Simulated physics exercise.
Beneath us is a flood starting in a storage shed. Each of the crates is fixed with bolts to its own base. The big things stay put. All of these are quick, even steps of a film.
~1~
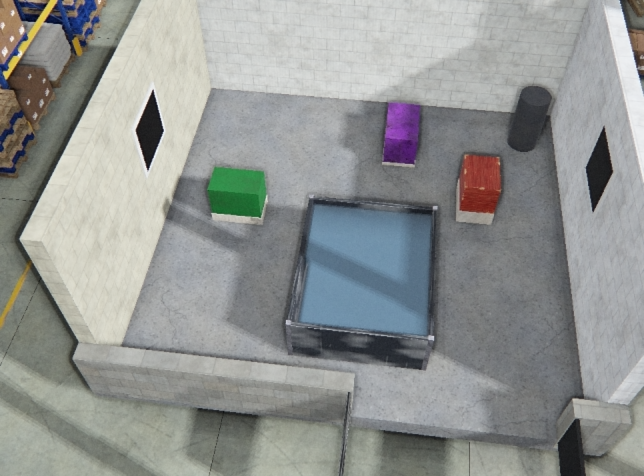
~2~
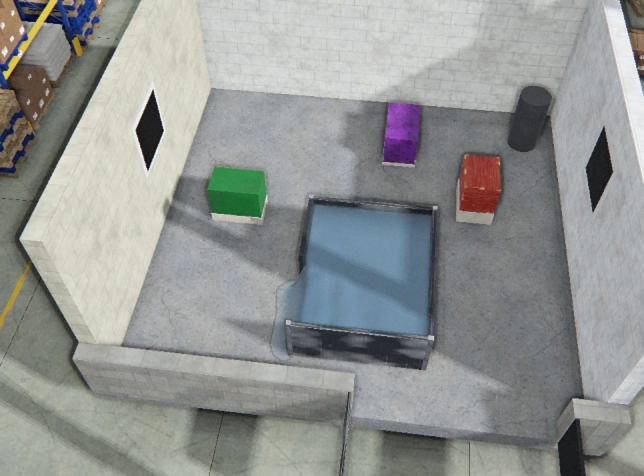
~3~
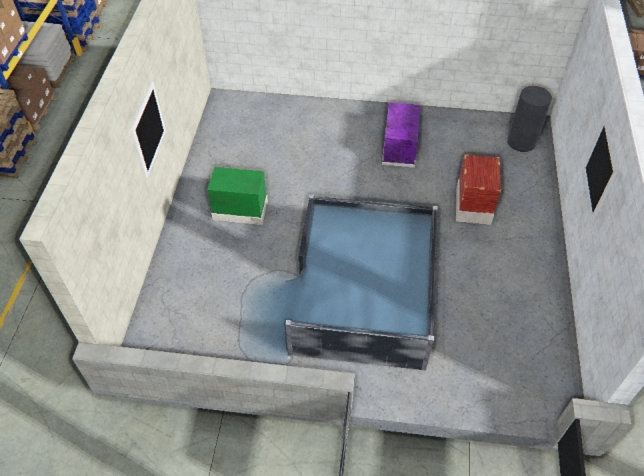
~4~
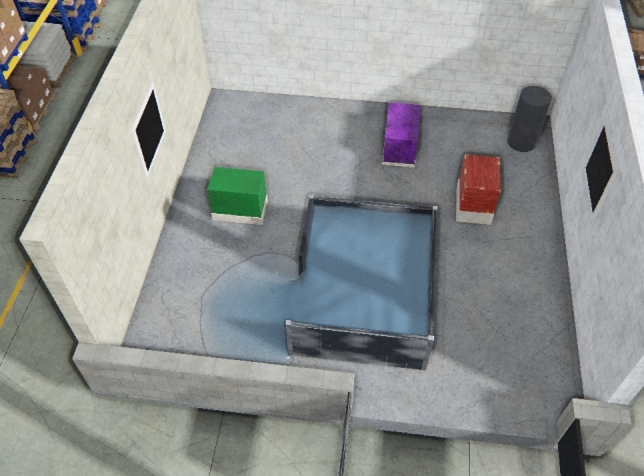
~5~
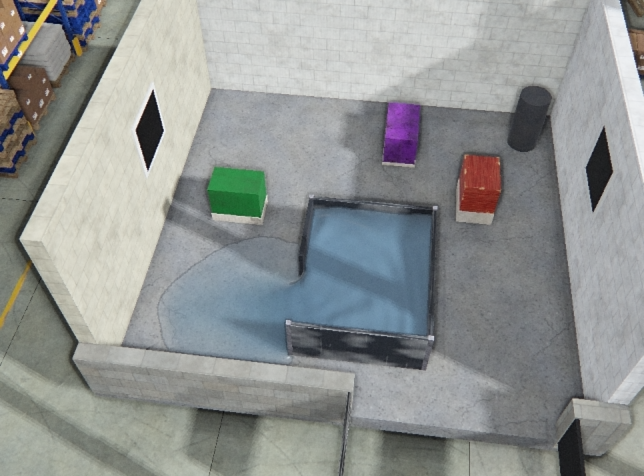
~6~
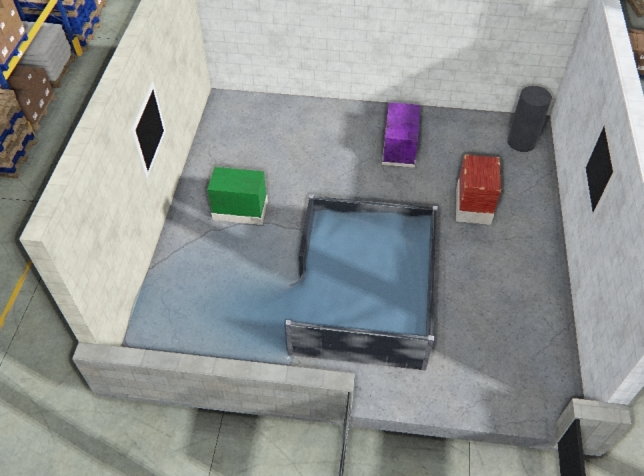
The clip opens on still blue water in a dark-edged tank inside a walled space, with green, purple and red blocks around it. Water then pours from the tank's left side, fanning across the grey floor, and spreads steadily leftward to the pale left wall, reaching near the green block.
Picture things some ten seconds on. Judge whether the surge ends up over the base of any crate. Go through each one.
The green crate gets wet. The purple crate gets wet. The red crate keeps dry.
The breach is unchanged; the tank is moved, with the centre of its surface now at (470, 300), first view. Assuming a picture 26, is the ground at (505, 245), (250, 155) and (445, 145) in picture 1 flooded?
As listed: Dry, flooded, dry.
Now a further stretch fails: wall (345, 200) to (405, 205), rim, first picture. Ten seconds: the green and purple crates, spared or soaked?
First the green crate: It is never reached; then the purple crate: It gets reached.
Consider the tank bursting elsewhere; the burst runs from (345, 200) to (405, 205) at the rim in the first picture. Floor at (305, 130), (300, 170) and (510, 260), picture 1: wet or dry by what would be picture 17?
As listed: Wet, under water, not flooded.
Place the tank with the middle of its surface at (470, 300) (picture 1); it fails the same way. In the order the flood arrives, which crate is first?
My pick is the one in green.
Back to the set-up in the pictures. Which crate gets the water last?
The answer here is the red one.
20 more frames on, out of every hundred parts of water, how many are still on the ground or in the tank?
Roughly 100 per cent.
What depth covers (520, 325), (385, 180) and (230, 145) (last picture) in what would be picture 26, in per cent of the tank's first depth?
0, 0 and 10 per cent, roughly.
A moment on, water covers 20 % of the floor; the green crate water round its plinth, the purple crate not reached, the red crate not reached.
Next, water covers 25 % of the floor; the green crate water round its plinth, the purple crate not reached, the red crate not reached.
Then, water covers 45 % of the floor; the green crate water round its plinth, the purple crate not reached, the red crate not reached.
Later, water covers 70 % of the floor; the green crate water round its plinth, the purple crate water round its plinth, the red crate water round its plinth.
In the end, water covers 100 % of the floor; the green crate was topped, the purple crate was topped, the red crate stayed above the water.
